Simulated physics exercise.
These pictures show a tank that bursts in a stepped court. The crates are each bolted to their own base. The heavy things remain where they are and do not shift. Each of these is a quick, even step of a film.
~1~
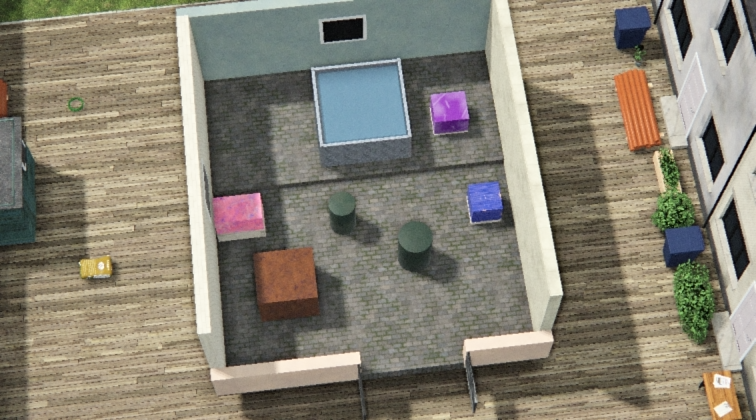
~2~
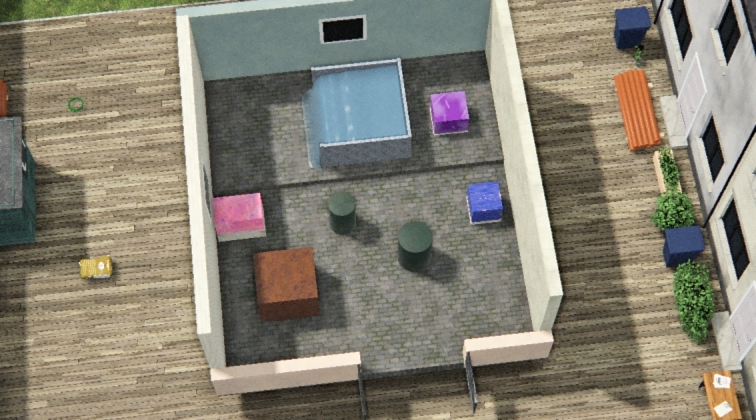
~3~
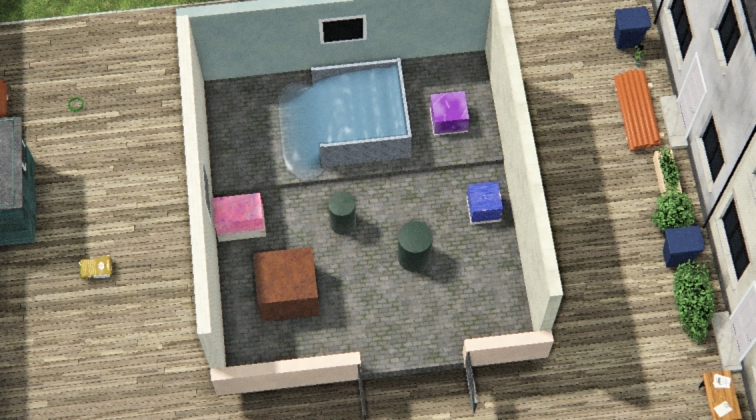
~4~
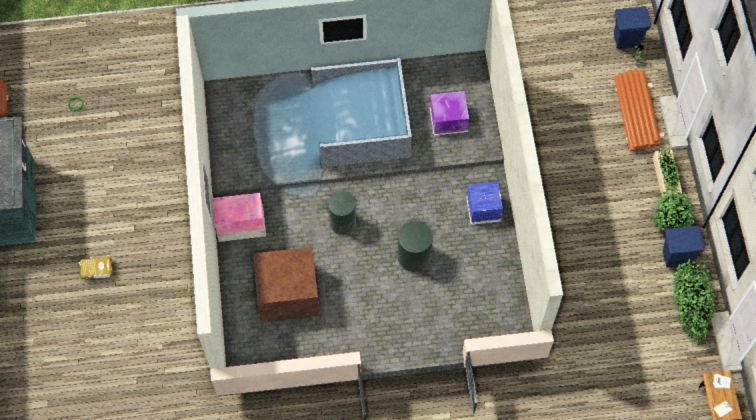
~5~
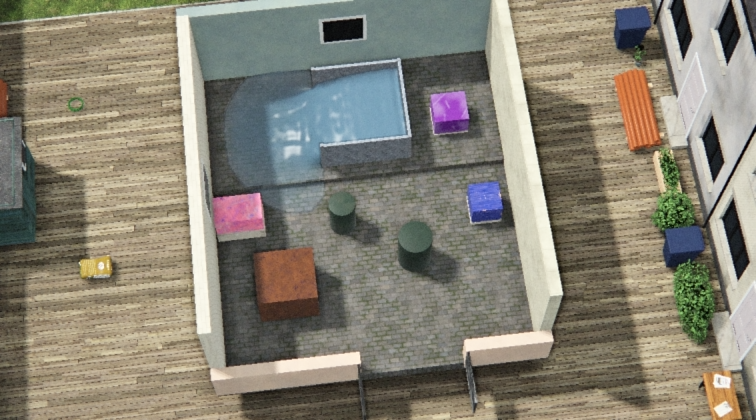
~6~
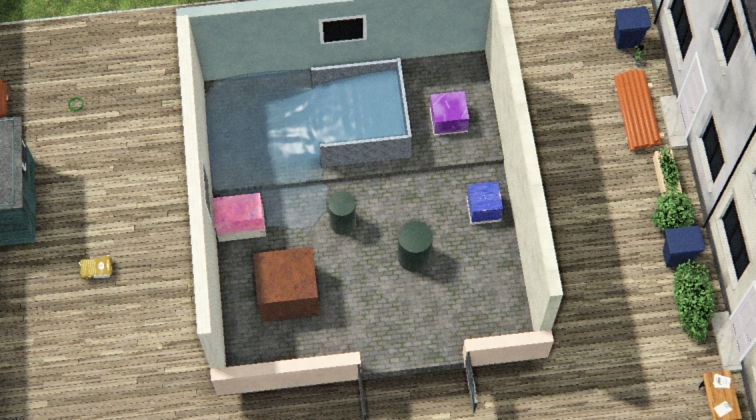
Water bursting from the left side of a tank in a walled court, spreading across the stone floor toward the left wall.
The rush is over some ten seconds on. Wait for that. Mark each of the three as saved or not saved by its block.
Purple crate - not saved; blue crate - not saved; pink crate - not saved.
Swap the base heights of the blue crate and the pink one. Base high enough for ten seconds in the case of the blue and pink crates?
Well, the blue crate stays unflooded, and the pink crate gets reached.
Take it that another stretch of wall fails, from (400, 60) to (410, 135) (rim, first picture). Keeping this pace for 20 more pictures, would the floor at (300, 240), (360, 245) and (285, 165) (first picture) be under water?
Taken in turn, that's not reached, reached, and finally not reached.
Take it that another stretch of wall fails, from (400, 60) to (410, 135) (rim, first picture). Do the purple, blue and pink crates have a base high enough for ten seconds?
Then the purple crate gets flooded, the blue crate gets flooded and the pink crate is untouched.
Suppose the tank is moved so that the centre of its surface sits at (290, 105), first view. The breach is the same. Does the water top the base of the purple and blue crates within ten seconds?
Purple crate: Reached; blue crate: Reached.
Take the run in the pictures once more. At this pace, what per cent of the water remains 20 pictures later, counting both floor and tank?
Result: Close to 100 %.
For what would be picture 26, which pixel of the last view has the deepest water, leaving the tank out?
At about (223, 209).
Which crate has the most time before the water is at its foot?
The purple-painted one comes last.
A moment on, water covers 25 % of the floor; the purple crate not reached, the blue crate not reached, the pink crate water round its plinth.
Next, water covers 30 % of the floor; the purple crate not reached, the blue crate not reached, the pink crate water round its plinth.
Then, water covers 55 % of the floor; the purple crate not reached, the blue crate not reached, the pink crate water round its plinth.
Later, water covers 90 % of the floor; the purple crate water round its plinth, the blue crate water round its plinth, the pink crate water round its plinth.
In the end, water covers 95 % of the floor; the purple crate was topped, the blue crate was topped, the pink crate was topped.
